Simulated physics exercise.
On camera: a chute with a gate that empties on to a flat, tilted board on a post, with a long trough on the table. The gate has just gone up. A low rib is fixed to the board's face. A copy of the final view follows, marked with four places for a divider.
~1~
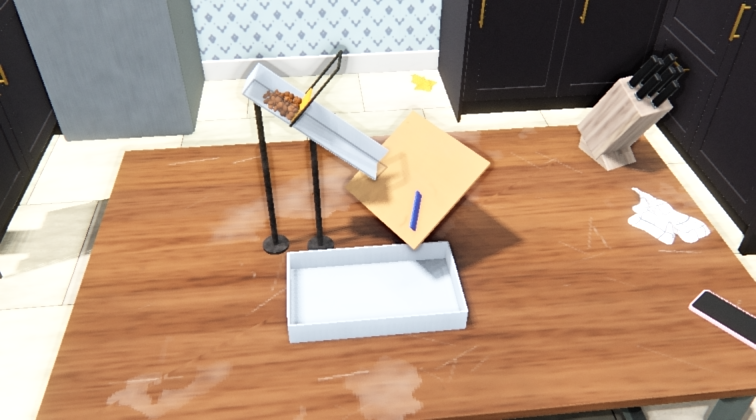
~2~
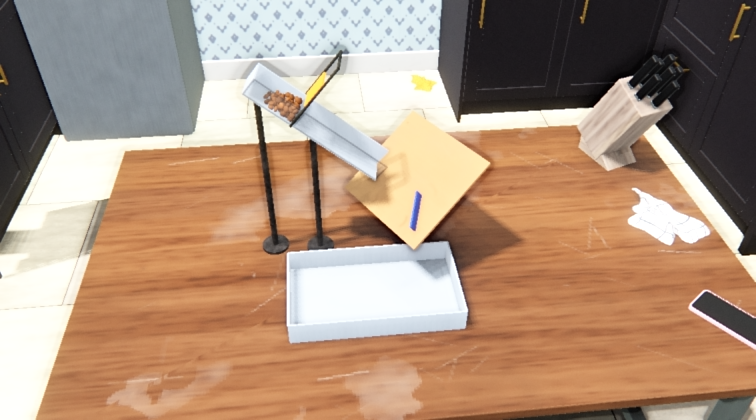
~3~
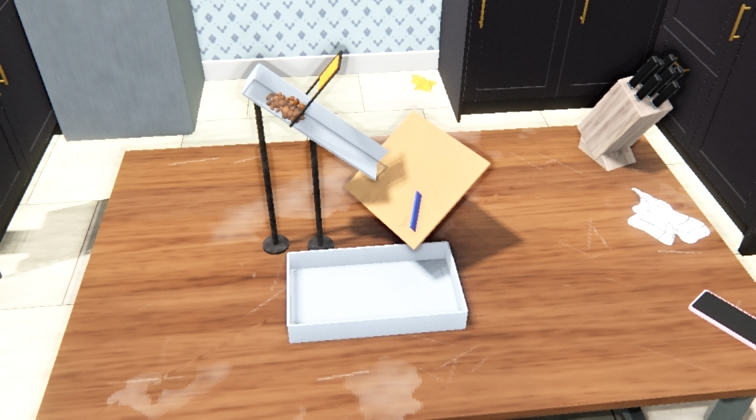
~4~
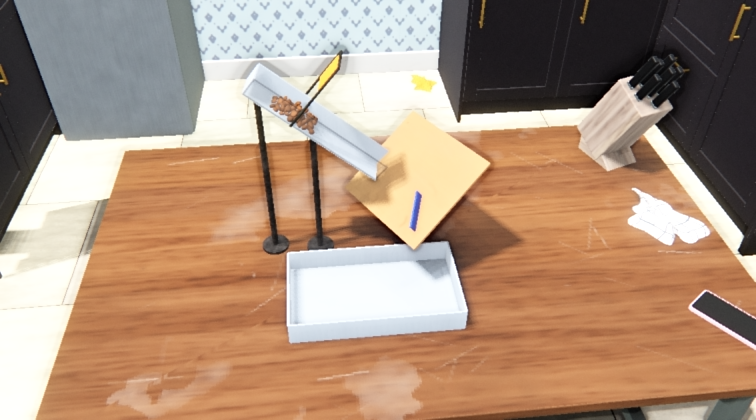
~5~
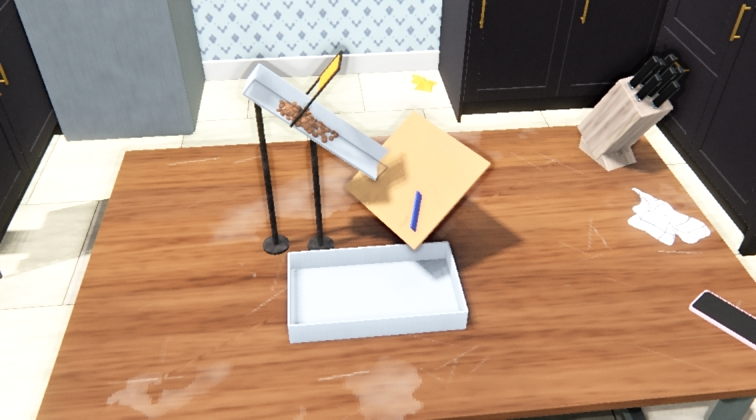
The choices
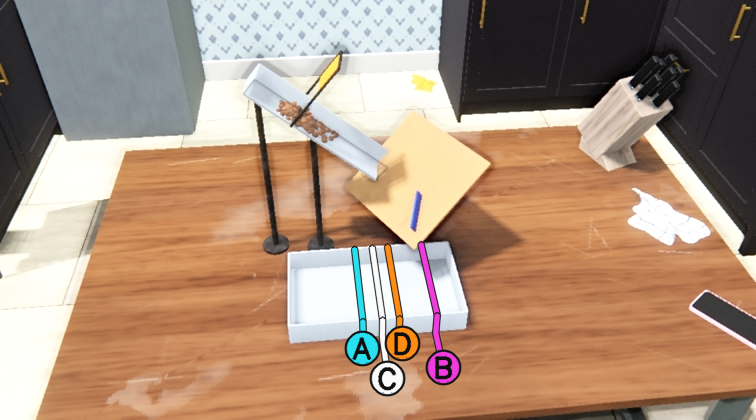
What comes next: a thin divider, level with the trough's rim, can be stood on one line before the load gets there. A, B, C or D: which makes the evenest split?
Take C.
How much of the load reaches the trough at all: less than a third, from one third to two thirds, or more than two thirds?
More than two thirds.
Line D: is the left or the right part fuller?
The left side.
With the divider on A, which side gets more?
The right side.
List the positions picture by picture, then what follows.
Load behind the gate at (282, 105), bits of dog kibble; lip of the chute at (376, 171), sloping fairly steeply, in the first frame.
Middle of the board at (413, 176), tilted fairly steeply; middle of its low edge at (377, 217); of its high edge at (449, 135), in the second frame.
Front corners of the trough at (288, 326) and (467, 311), empty; front of the load at (302, 113), in the third frame.
Middle of the load at (294, 116); its front at (316, 119), about a quarter of the way to the lip; rib from (417, 191) to (410, 227), in the fourth frame.
Middle of the load at (304, 122); its front at (333, 133), about half of the way to the lip, in the fifth frame.
On the marked copy, line A crosses the front rim at (362, 320); line B crosses the front rim at (437, 314); line C crosses the front rim at (382, 318); line D crosses the front rim at (399, 317).
With A, of what is caught, a stray few on the left of the divider, nearly all on the right.
With B, of what is caught, nearly all on the left of the divider, a stray few on the right.
With C, of what is caught, about half on the left of the divider, about half on the right.
With D, of what is caught, most on the left of the divider, a small part on the right.
